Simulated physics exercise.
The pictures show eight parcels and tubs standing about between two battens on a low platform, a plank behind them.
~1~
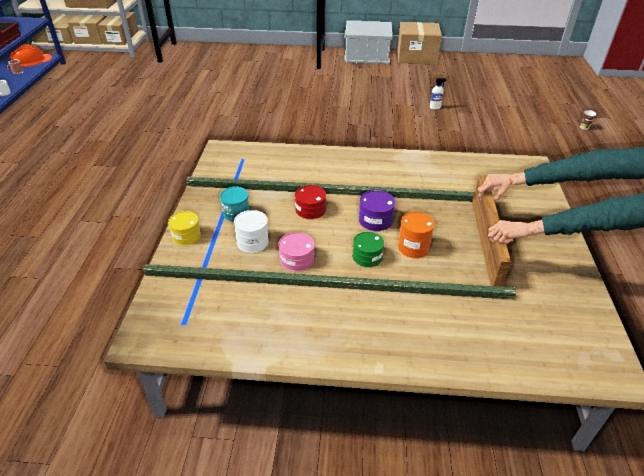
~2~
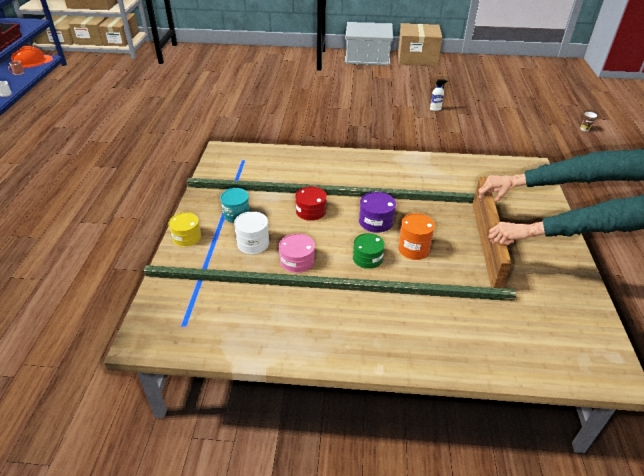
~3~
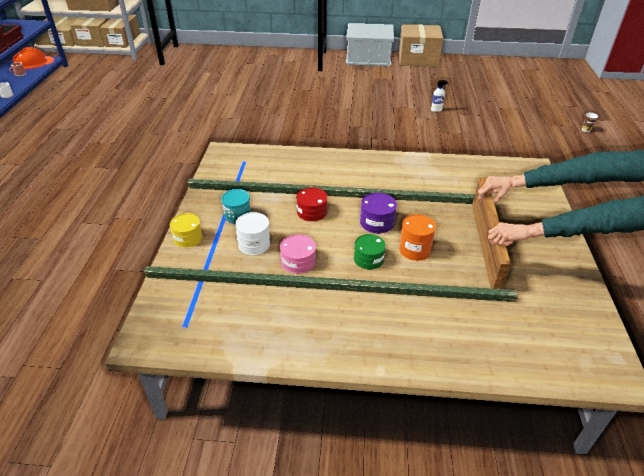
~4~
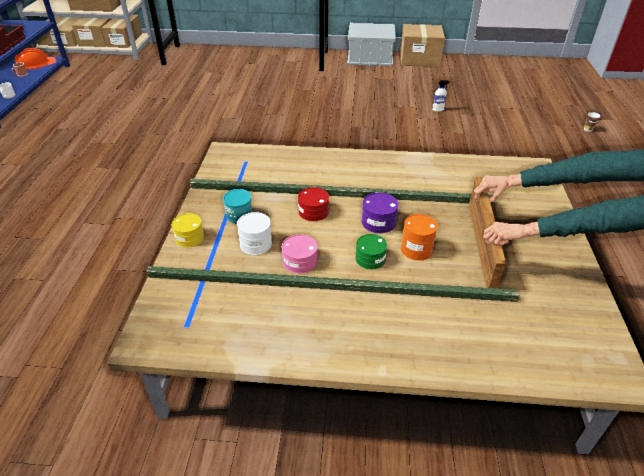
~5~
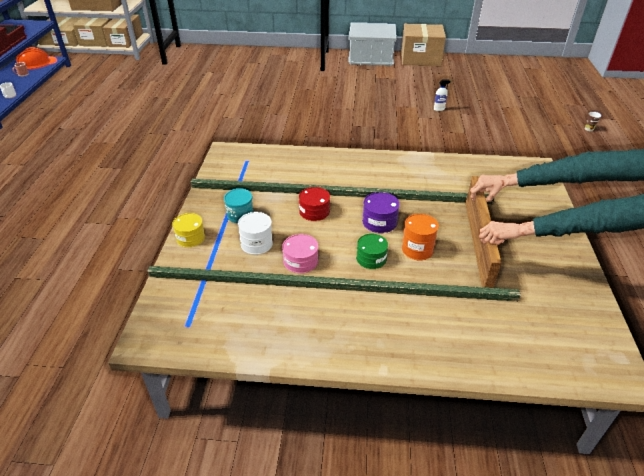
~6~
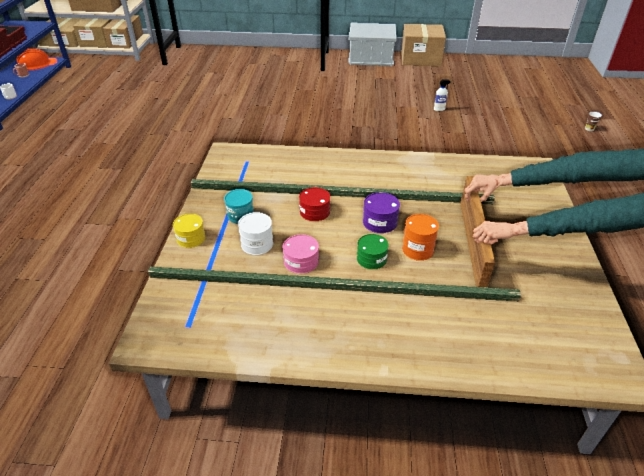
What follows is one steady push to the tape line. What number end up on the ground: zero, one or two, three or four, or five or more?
Outcome: The number that fall off is one or two.
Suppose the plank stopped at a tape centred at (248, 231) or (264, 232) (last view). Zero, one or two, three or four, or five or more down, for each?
Taking them in turn, not one; not one.
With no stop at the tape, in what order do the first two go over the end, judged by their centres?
They are the yellow canister, then the turquoise pail.
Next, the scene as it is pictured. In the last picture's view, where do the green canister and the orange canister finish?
The green canister at (196, 253), the orange canister at (202, 227).
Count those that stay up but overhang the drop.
That would be 3.
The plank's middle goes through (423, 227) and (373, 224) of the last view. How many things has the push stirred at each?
The counts are 1 and 3.
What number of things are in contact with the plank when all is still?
The number is 3.
Soon after, none off yet; yellow canister at rest near (190, 231); turquoise pail at rest near (240, 207); white canister at rest near (256, 234).
In the end, the number that fall off is one or two; gone, yellow canister.
